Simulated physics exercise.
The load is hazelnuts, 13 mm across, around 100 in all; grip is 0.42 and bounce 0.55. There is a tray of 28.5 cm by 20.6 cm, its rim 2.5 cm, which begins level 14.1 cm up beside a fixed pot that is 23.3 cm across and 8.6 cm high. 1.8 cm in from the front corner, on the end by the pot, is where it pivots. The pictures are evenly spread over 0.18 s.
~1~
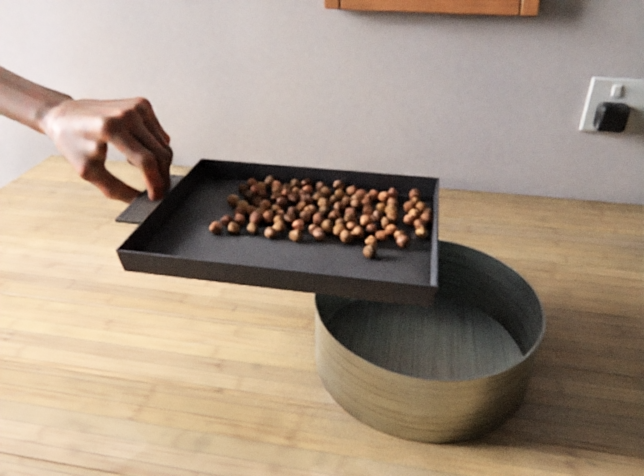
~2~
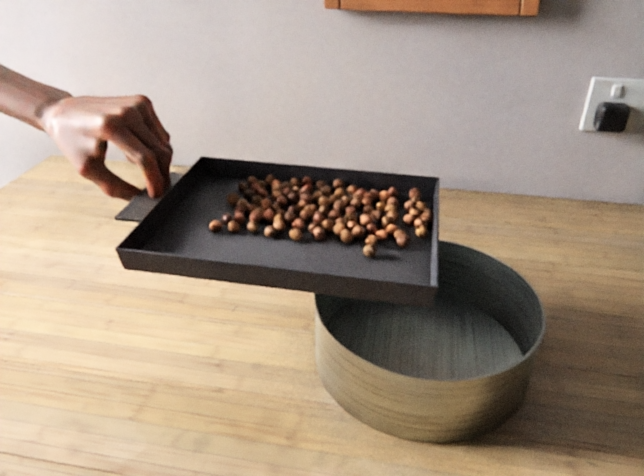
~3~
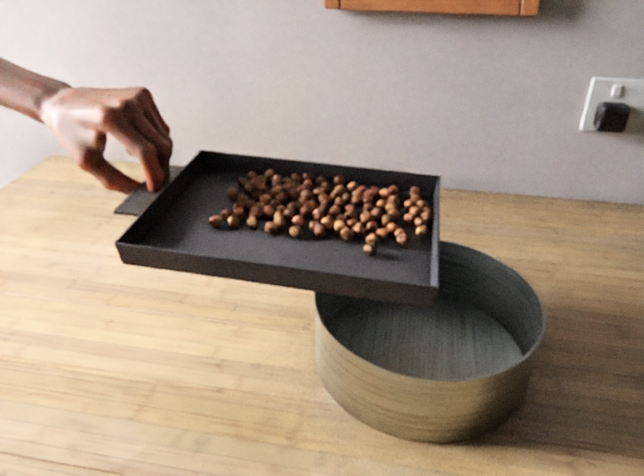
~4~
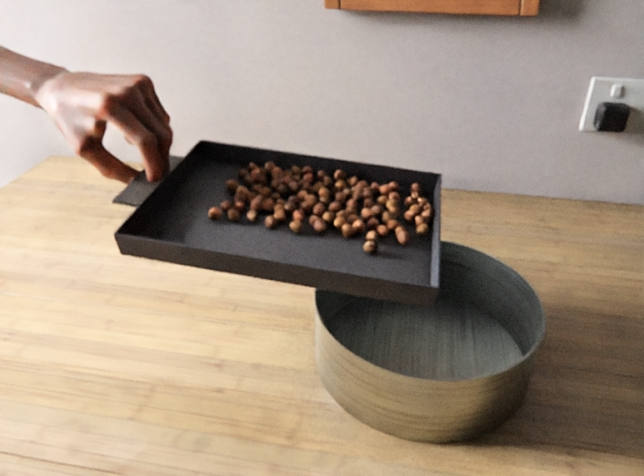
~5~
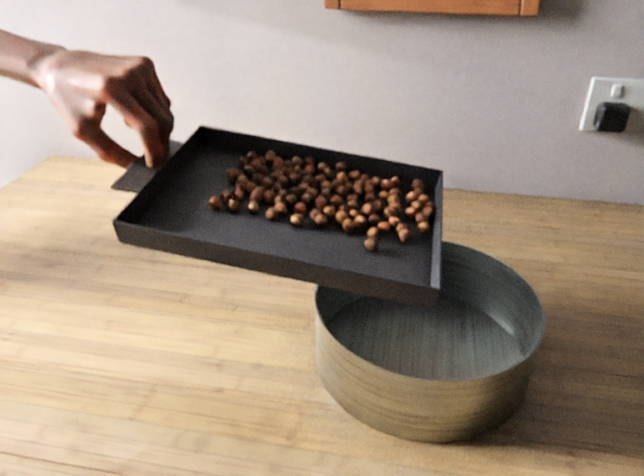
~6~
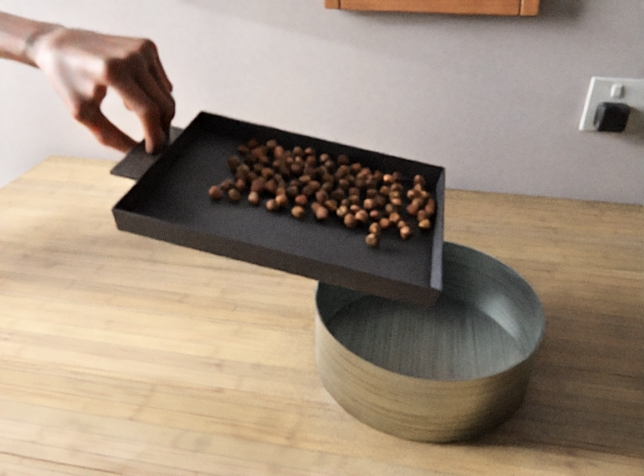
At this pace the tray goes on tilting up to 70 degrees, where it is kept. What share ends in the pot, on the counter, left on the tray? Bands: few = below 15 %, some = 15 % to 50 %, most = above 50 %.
Pot: Few, counter: Few, tray: Most.
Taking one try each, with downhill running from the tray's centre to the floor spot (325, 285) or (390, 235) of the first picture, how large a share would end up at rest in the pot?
That would be close to 0 per cent and then close to 0 per cent.
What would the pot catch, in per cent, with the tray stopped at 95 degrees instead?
Then about 70 per cent.
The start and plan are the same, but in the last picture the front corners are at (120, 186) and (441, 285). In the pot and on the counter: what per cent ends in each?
Final per cent - pot 10, counter 0.
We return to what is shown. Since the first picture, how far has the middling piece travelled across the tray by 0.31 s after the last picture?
Displacement on the tray: Roughly 6 cm.
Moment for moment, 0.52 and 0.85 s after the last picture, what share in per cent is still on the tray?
I'd say roughly 100, then roughly 95.
Then, 0.31 s after the last picture, tilt 40 degrees; the tray holds 100 %, the pot 0 %.
Then, 0.52 s after the last picture, tilt 59 degrees; the tray holds 100 %, the pot 0 %.
Then, 0.85 s after the last picture, tilt 70 degrees; the tray holds 95 %, the pot 5 %.
In the end, pot 5 %, counter 5 %, tray 95 %.
